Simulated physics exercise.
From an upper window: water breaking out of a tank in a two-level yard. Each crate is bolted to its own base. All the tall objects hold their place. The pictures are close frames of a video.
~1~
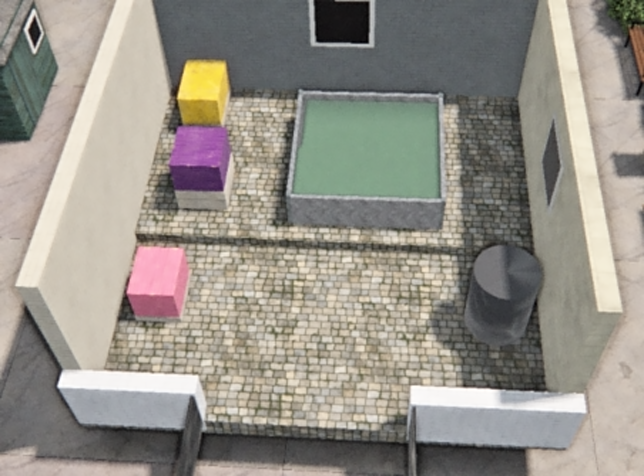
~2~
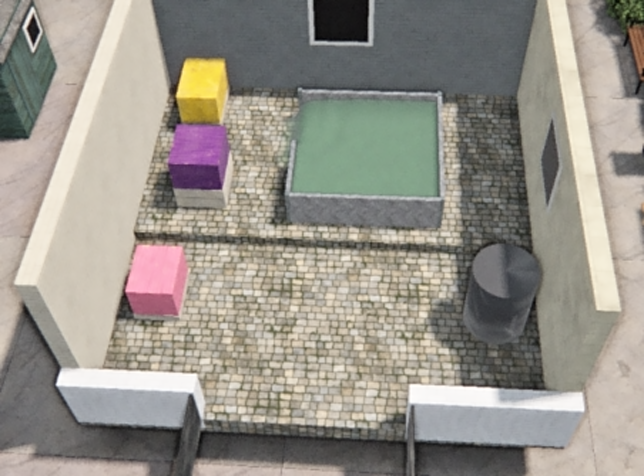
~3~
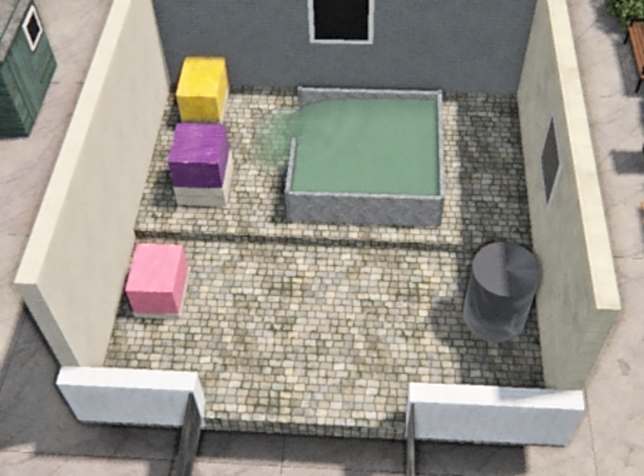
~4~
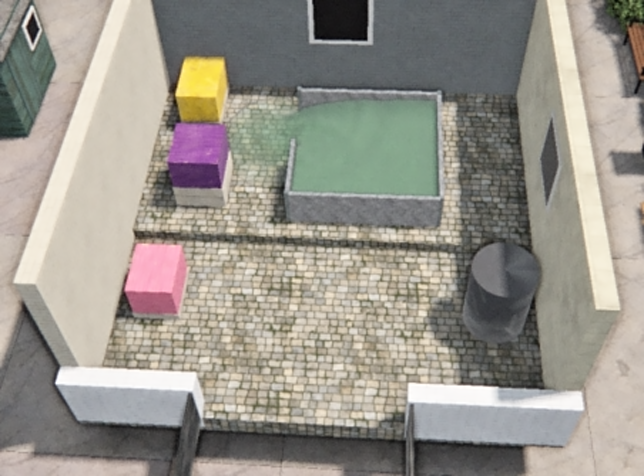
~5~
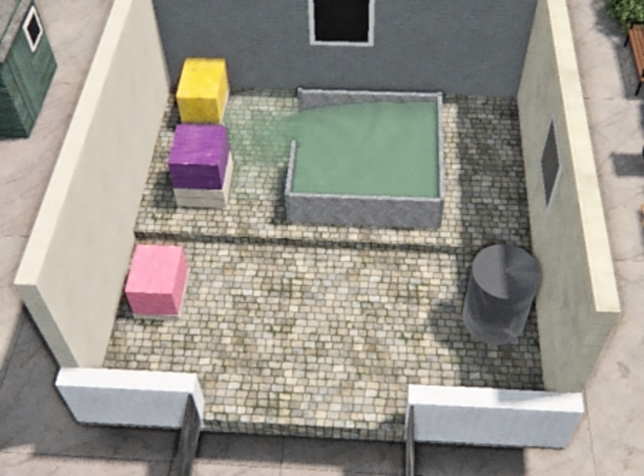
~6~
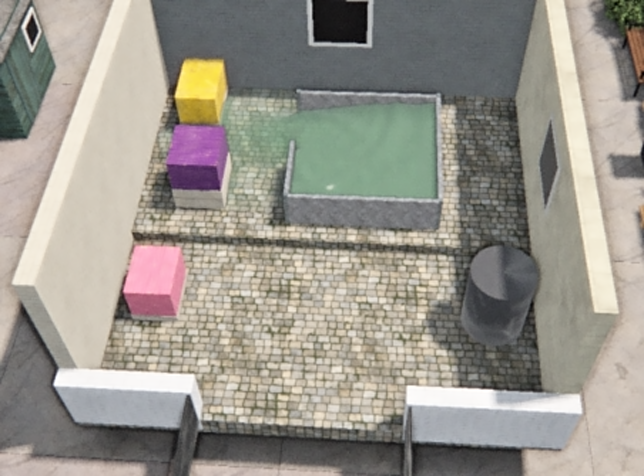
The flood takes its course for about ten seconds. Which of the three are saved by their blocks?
In the end: The pink crate gets wet; the purple crate stays dry; the yellow crate gets wet.
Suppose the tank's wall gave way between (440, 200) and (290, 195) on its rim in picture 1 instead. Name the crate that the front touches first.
The pink one.
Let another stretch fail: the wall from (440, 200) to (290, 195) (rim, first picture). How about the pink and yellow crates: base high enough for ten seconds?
In short: Pink crate escapes it, yellow crate is safe.
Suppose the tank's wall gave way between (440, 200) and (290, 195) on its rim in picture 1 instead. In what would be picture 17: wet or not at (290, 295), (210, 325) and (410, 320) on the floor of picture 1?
In turn: Under water, flooded, flooded.
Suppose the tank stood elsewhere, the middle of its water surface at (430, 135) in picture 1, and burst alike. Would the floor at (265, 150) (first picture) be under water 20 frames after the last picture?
Verdict: Covered.
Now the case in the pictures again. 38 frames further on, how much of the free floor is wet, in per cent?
Close to 85 %.
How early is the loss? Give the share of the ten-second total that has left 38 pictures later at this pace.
I make it 5 per cent.
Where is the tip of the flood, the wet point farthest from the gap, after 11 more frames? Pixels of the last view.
Close to (118, 303).
A moment on, water covers 15 % of the floor; the pink crate not reached, the purple crate water round its plinth, the yellow crate water round its plinth.
Next, water covers 25 % of the floor; the pink crate water round its plinth, the purple crate water round its plinth, the yellow crate water round its plinth.
Then, water covers 40 % of the floor; the pink crate water round its plinth, the purple crate water round its plinth, the yellow crate water round its plinth.
Later, water covers 85 % of the floor; the pink crate water round its plinth, the purple crate water round its plinth, the yellow crate water round its plinth.
In the end, water covers 95 % of the floor; the pink crate was topped, the purple crate stayed above the water, the yellow crate was topped.
